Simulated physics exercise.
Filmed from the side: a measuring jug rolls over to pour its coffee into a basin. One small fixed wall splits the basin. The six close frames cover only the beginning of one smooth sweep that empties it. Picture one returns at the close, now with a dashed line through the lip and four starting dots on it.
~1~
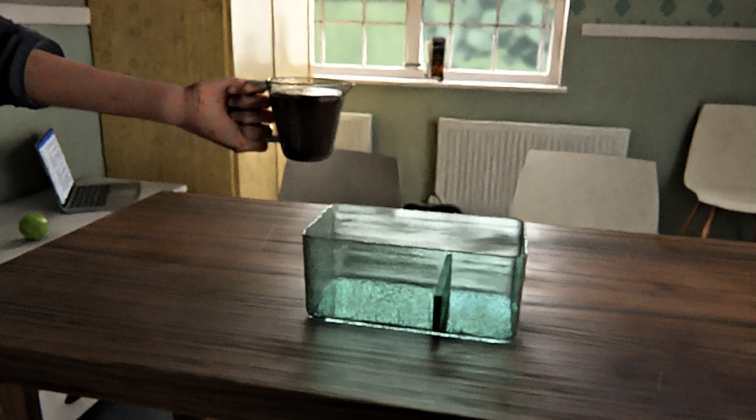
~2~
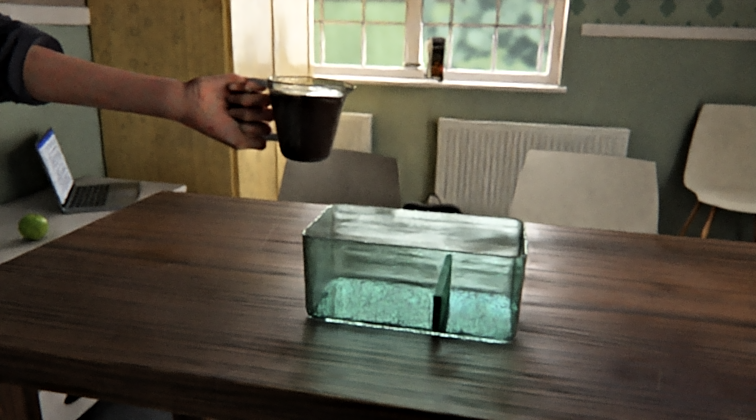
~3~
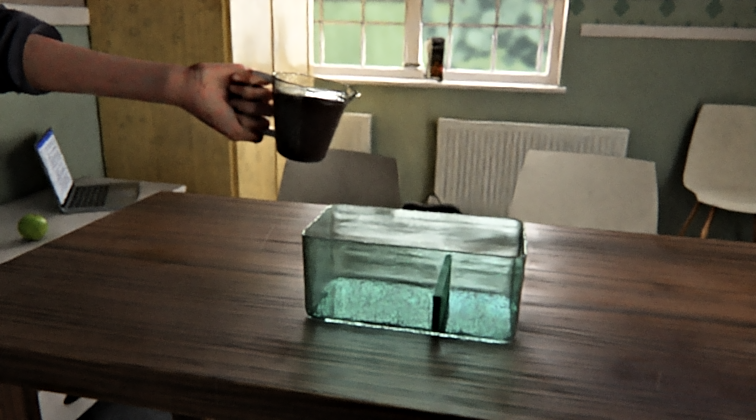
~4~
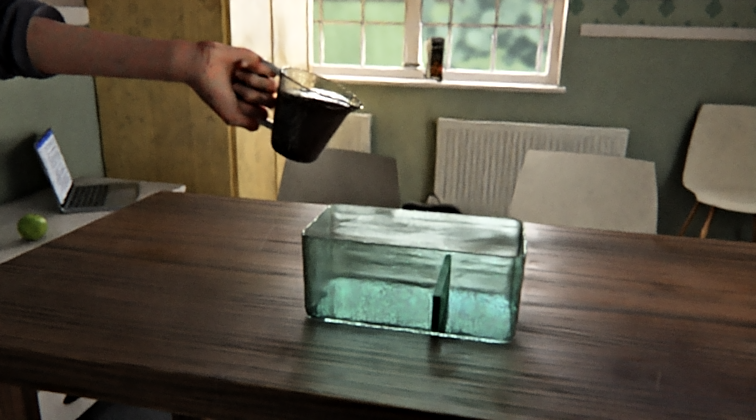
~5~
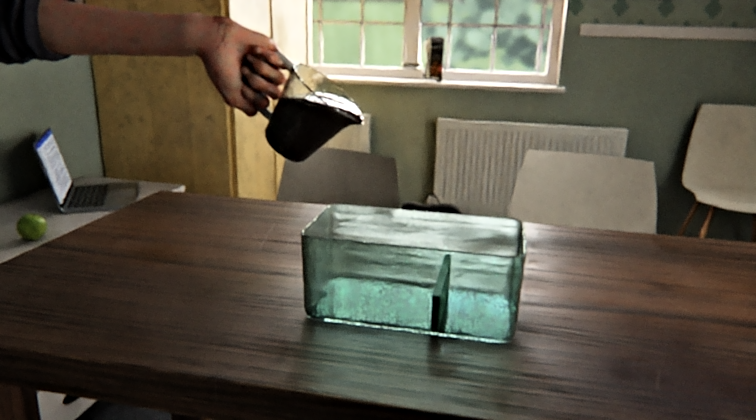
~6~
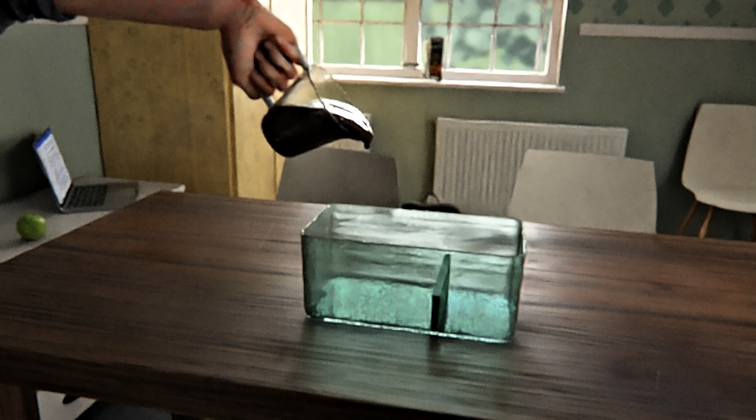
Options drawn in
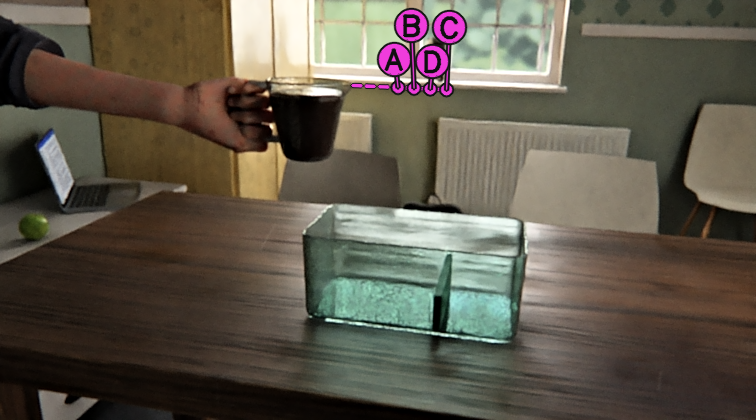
A hand reaching in from the left holds a clear measuring jug of dark coffee upright, then rolls it steadily over to the right until coffee reaches past the lip. Below it, a greenish glass basin with a low dividing wall sits on a brown wooden table. The still, side-on view shows a room with pale chairs, a radiator and window behind, and a laptop and green fruit at left.
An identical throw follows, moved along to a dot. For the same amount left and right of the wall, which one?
Best: D.
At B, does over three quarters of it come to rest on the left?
No.
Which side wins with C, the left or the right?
The right side.
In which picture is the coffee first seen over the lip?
In picture 5.
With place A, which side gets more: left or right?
The left side.
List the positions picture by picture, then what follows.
In the first frame, upright, lip at (353, 85); basin from (307, 314) to (516, 341); top of the wall at (444, 274); nothing has left yet.
In the second frame, tipped about 3°, lip at (354, 87); nothing has left yet.
In the third frame, tipped about 10°, lip at (357, 95); nothing has left yet.
In the fourth frame, tipped about 23°, lip at (361, 107); nothing has left yet.
In the fifth frame, tipped about 38°, lip at (362, 123); coffee is over the lip, down to (362, 123).
In the sixth frame, tipped about 55°, lip at (359, 139); coffee is over the lip, down to (367, 147).
On the marked copy, A at (398, 87); B at (414, 88); C at (446, 89); D at (430, 89).
Choosing A, about 81 % ends left of the wall and 16 % right of it; 3 % is lost outside.
Choosing B, about 65 % ends left of the wall and 31 % right of it; 4 % is lost outside.
Choosing C, about 28 % ends left of the wall and 67 % right of it; 5 % is lost outside.
Choosing D, about 51 % ends left of the wall and 44 % right of it; 5 % is lost outside.
